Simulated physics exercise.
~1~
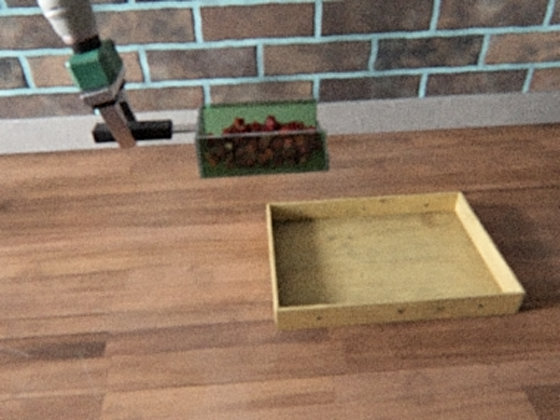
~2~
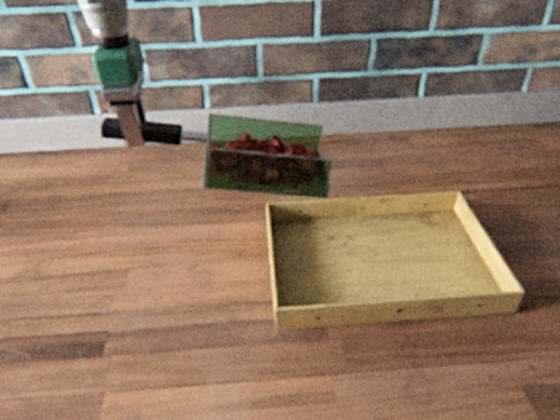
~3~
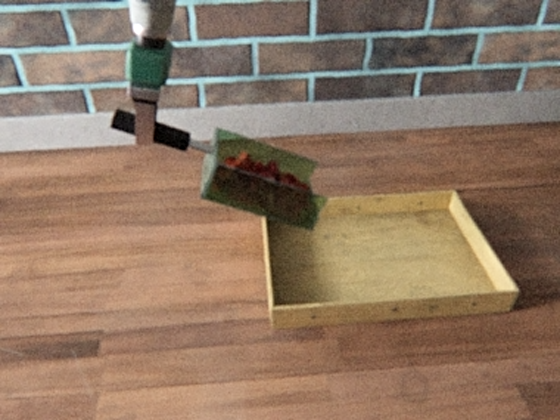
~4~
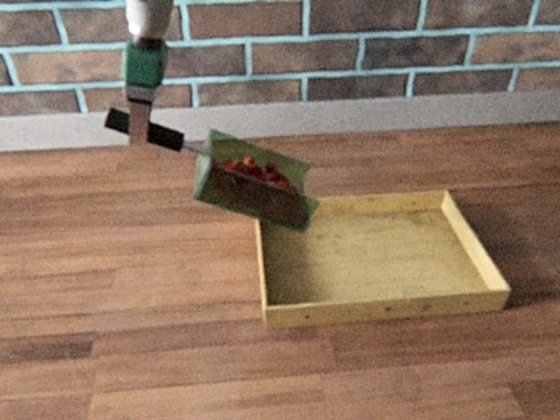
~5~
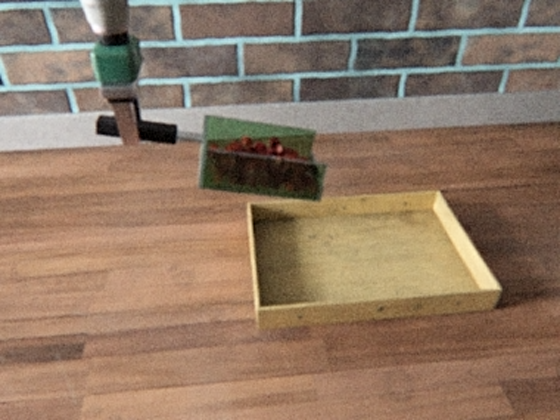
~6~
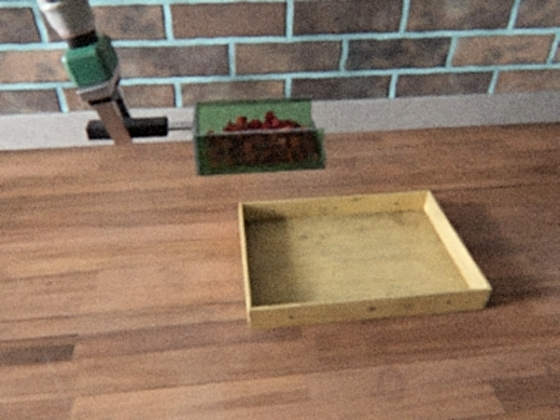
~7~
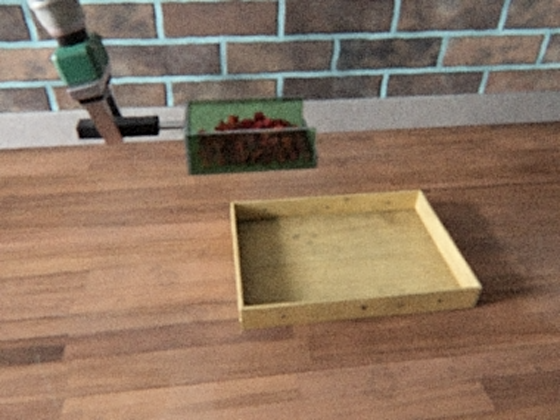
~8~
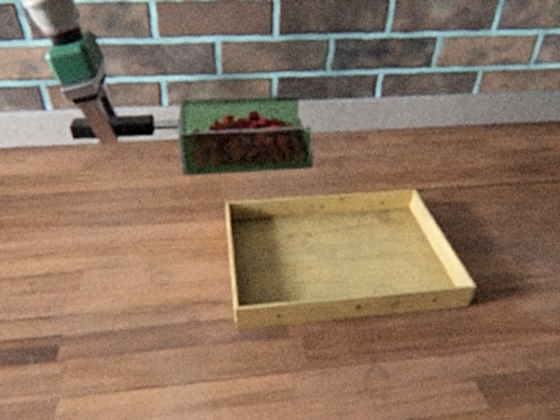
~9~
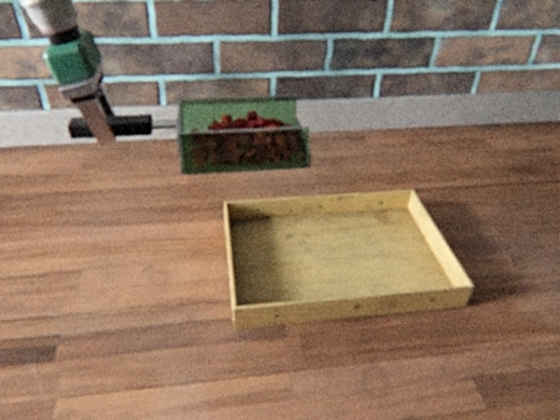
A robot arm holding a green see-through box heaped with small dark red pieces lowered and tipped it toward a shallow yellow tray on a wooden surface, then raised and levelled it again, ending with the load still inside and the tray empty.
